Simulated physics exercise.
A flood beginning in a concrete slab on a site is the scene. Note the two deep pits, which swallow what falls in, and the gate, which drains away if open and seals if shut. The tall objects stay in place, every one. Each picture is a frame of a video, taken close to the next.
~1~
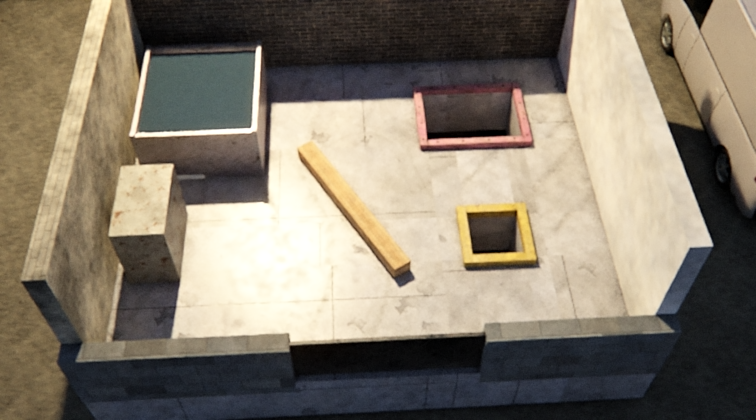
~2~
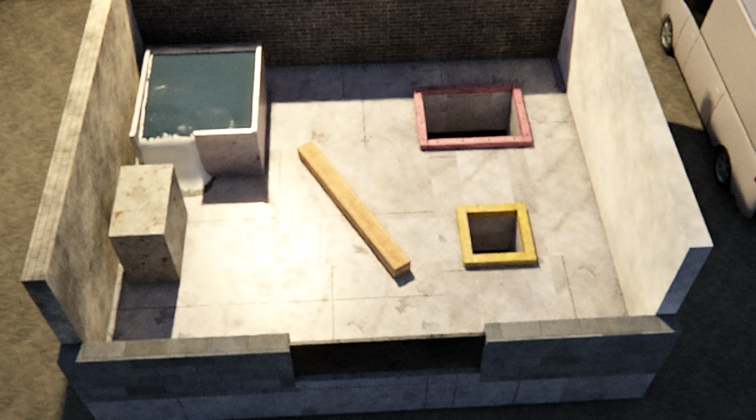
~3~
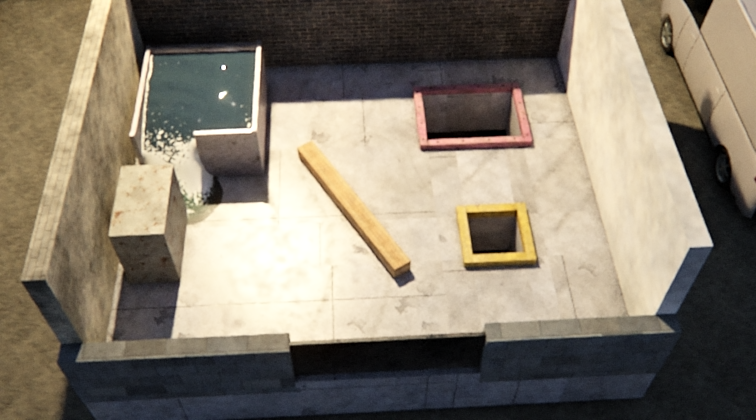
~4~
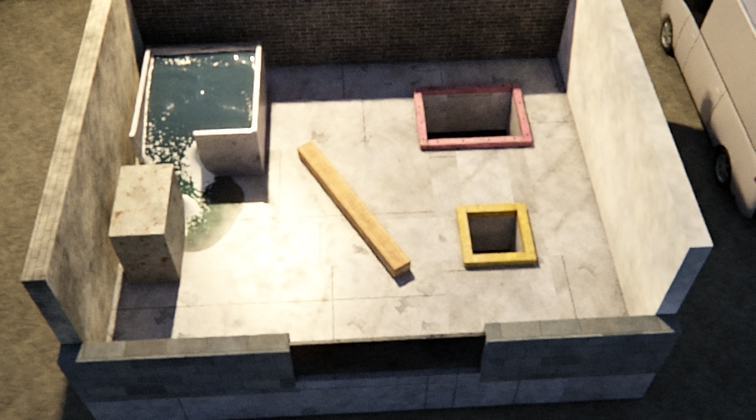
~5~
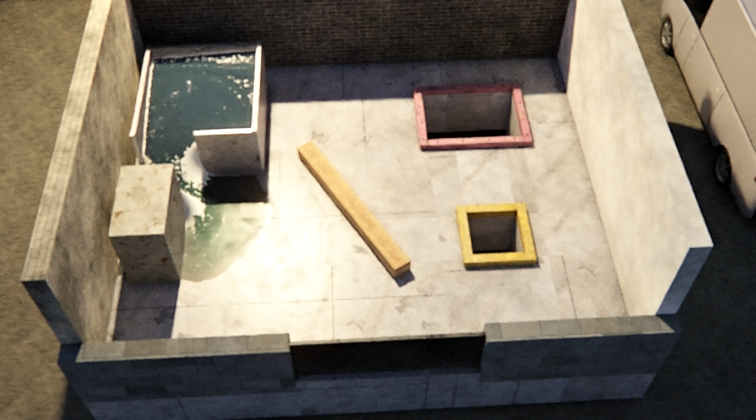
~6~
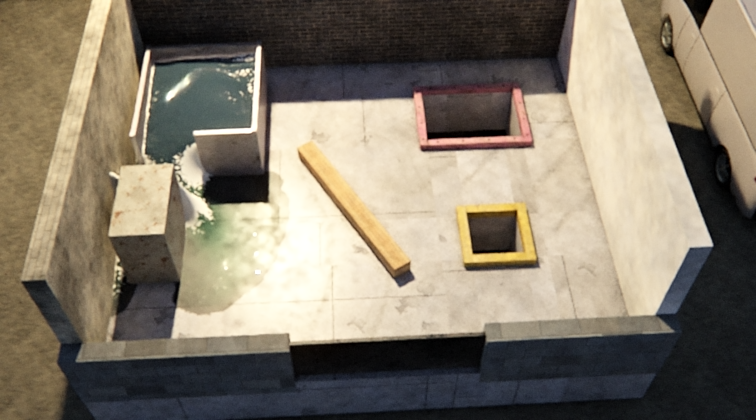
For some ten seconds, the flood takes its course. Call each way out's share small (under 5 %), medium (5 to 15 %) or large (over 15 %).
Small, medium or large: The gate gets a small share; the pink pit gets a small share; the yellow pit gets a small share.
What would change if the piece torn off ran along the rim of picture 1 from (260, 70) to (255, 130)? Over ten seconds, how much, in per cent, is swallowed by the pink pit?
Pink takes 20 in a hundred.
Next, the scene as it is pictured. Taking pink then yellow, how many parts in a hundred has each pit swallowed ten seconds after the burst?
Close to 0 in a hundred and 0 in a hundred, in that order.
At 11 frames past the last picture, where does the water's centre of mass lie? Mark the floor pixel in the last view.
Estimate: (220, 189).
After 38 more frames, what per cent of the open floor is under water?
I'd estimate some 80 per cent.
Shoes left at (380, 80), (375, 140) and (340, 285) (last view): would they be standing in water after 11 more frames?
Taking them in the order given: Spared, then spared, then swamped.
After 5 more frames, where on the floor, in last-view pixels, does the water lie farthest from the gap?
Approximate pixel: (345, 361).
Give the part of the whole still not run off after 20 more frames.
100 percent or thereabouts.
A moment on, water covers 30 % of the floor; the gate 0 %, the pink pit 0 %, the yellow pit 0 %.
Next, water covers 40 % of the floor; the gate 0 %, the pink pit 0 %, the yellow pit 0 %.
Then, water covers 55 % of the floor; the gate 0 %, the pink pit 0 %, the yellow pit 0 %.
Later, water covers 80 % of the floor; the gate 0 %, the pink pit 0 %, the yellow pit 0 %.
In the end, water covers 95 % of the floor; the gate 0 %, the pink pit 1 %, the yellow pit 0 %.
